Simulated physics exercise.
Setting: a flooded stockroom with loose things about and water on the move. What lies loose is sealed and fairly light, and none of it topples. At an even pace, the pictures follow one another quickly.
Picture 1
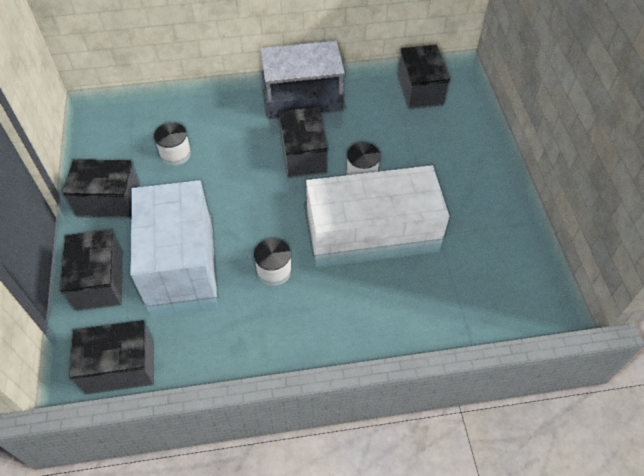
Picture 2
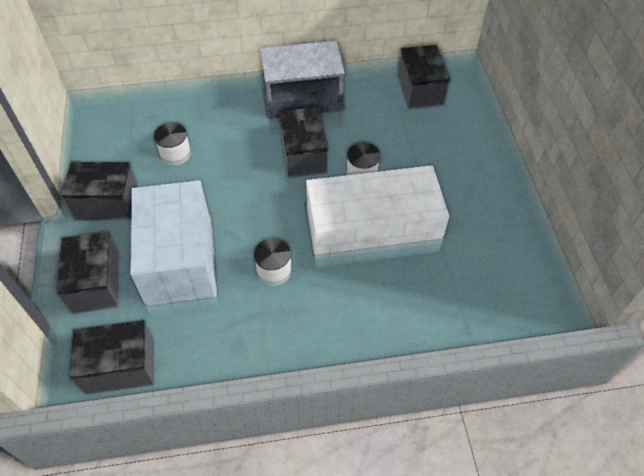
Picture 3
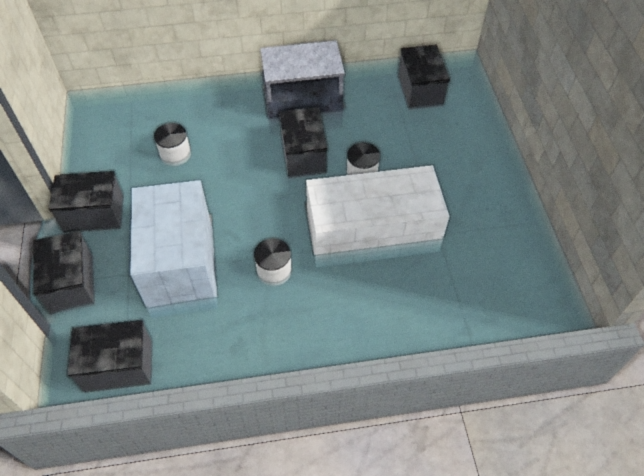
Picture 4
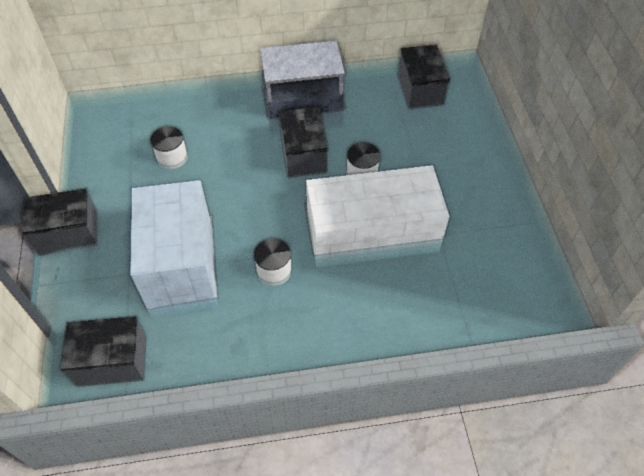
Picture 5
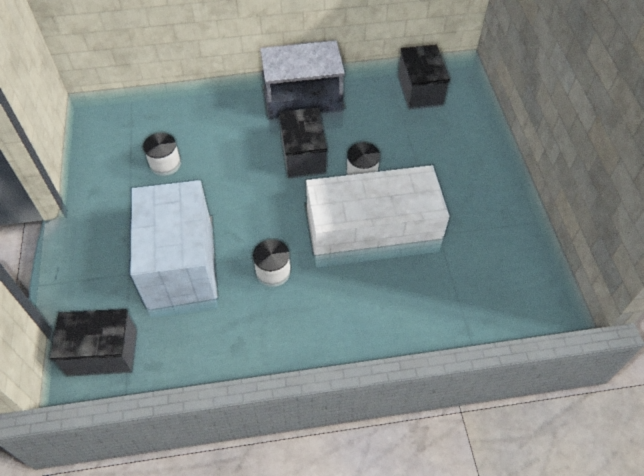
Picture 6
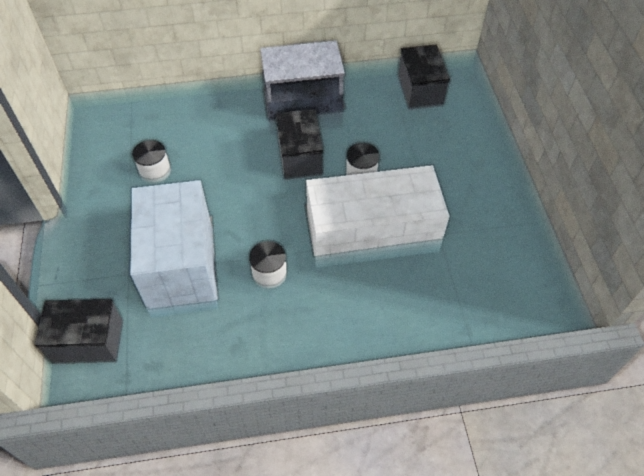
Two dark boxes floated out one after the other through a gap that opened in the left wall of a flooded room, then another dark box and a round pail drifted a little left.
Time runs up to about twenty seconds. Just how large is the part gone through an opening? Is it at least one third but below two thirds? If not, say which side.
No less than two thirds.
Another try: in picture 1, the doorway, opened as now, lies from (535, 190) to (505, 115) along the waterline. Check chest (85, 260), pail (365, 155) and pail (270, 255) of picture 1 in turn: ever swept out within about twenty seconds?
Outcome by item: Retained / exited / retained.
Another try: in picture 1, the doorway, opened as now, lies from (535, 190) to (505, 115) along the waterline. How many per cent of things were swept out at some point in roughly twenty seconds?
Result: Close to 50 %.
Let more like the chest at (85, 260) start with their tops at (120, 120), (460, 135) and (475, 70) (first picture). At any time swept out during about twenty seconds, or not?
Lab note - results by position: Exited, retained, retained.
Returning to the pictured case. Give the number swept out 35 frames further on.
That comes to 7.
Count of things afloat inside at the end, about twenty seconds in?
Count: 1.
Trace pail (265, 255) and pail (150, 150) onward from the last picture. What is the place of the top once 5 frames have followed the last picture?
The tops should be near (231, 282) and near (72, 204).
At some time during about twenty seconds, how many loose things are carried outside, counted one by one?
It comes to 7.
A moment on, 3 of 8 are out; 5 afloat.
Next, 4 of 8 are out; 4 afloat.
Later, 7 of 8 are out; 1 afloat.
In the end, 7 of 8 are out; 1 afloat.
